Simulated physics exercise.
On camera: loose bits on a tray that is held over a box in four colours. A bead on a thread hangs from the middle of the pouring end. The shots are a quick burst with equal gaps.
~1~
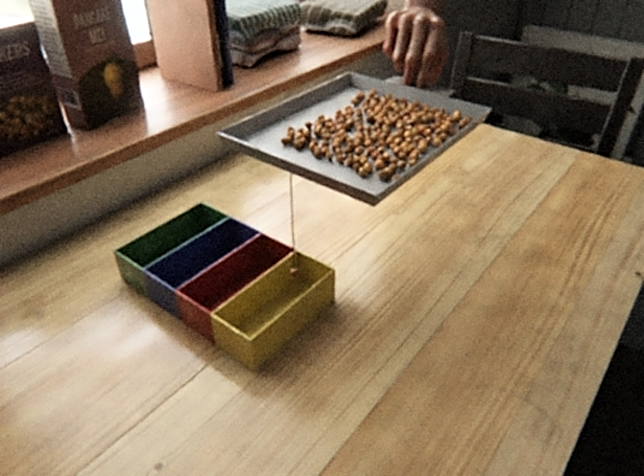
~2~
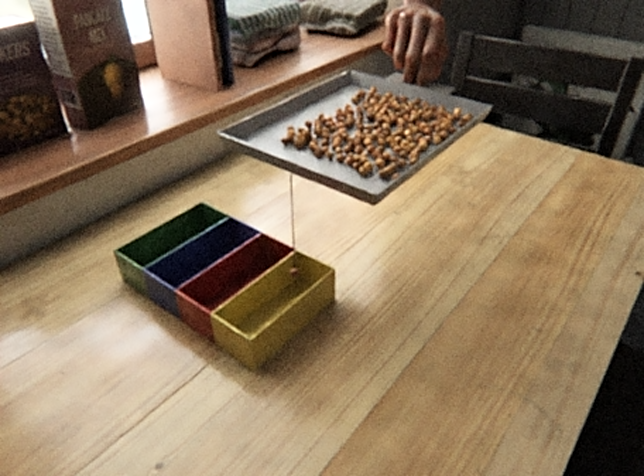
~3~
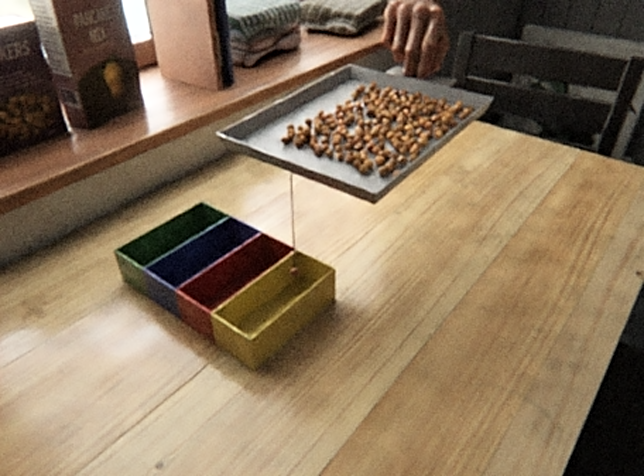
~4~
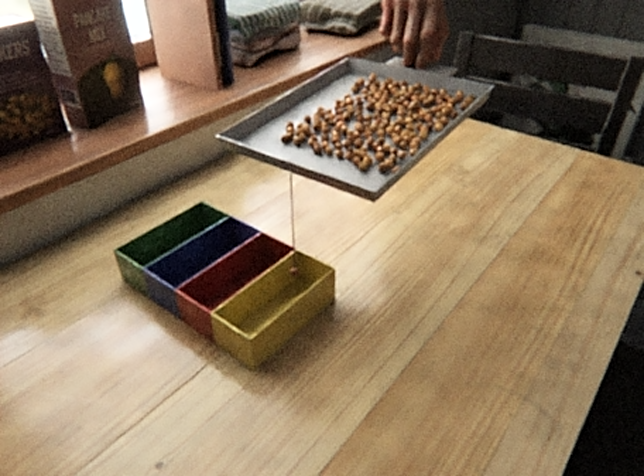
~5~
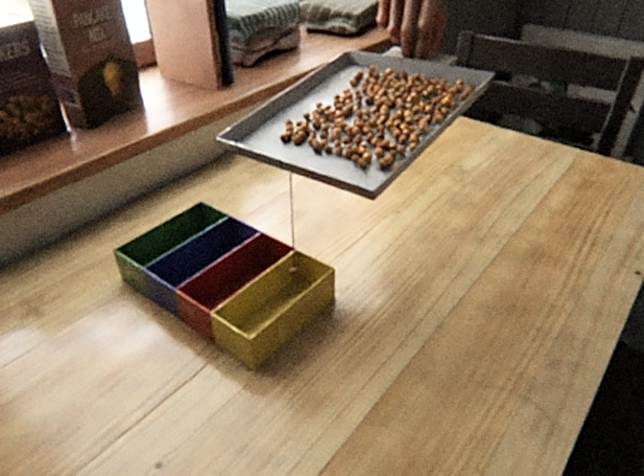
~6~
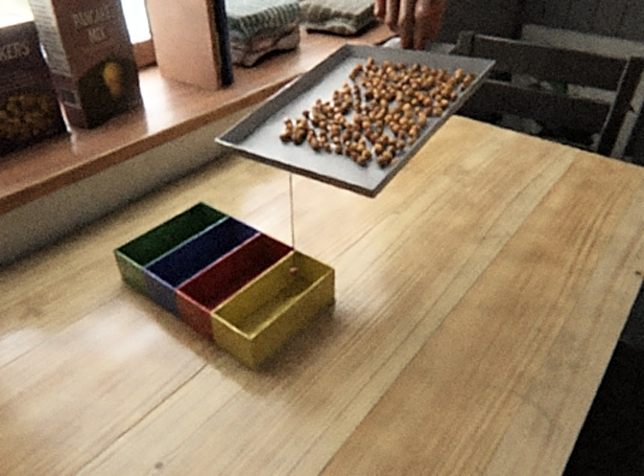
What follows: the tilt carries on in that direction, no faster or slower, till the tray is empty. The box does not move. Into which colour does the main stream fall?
Most goes to the red cell.
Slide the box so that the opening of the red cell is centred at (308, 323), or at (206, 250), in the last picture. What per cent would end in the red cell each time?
In turn 0 and 20 in a hundred.
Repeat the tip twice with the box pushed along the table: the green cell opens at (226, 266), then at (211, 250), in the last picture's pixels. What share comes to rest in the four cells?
First some 90, then 100 per cent.
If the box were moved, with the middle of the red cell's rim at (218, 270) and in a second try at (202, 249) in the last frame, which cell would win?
At the first place red, at the second the yellow one.
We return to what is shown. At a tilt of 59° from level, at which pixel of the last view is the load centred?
Around (279, 129).
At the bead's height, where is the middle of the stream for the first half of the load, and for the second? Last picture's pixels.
At about (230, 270), then at (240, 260).
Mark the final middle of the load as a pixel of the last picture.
At about (232, 301).
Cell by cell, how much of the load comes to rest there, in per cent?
About: Green cell 0, blue cell 20, red cell 40, yellow cell 30 per cent.
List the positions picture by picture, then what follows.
The first picture shows corners of the pouring end (224, 132) and (375, 190), level; middle of the load (376, 128), roasted chickpeas; bead on its thread (295, 273); green cell (132, 272); blue cell (162, 292); red cell (195, 315); yellow cell (232, 339).
The second picture shows corners of the pouring end (224, 132) and (375, 190), level; middle of the load (377, 127).
The third picture shows corners of the pouring end (224, 133) and (375, 188), tipped barely, lowest at the left corner; middle of the load (377, 123).
The fourth picture shows corners of the pouring end (223, 135) and (374, 186), tipped a little, lowest at the left corner; middle of the load (376, 117).
The fifth picture shows corners of the pouring end (222, 136) and (373, 185), tipped a little, lowest at the left corner; middle of the load (376, 111).
The sixth picture shows corners of the pouring end (222, 139) and (371, 184), tipped a little, lowest at the left corner; middle of the load (375, 105); green cell (131, 271); blue cell (162, 291); red cell (195, 314); yellow cell (232, 339).
Just after the last frame, tray tipped steeply; almost all on the tray; just a few in the blue cell; just a few falling or outside the box.
A moment on, tray tipped right over; the larger part on the tray; just a few in the red cell; just a few in the blue cell; just a few in the yellow cell; just a few falling or outside the box.
Further on, tray tipped past a quarter turn; roughly half in the red cell; roughly a quarter in the yellow cell; roughly a quarter in the blue cell; just a few in the green cell; just a few falling or outside the box.
When it is over, tray tipped past a quarter turn; roughly half in the red cell; roughly a quarter in the yellow cell; roughly a quarter in the blue cell; just a few in the green cell; just a few outside the box.
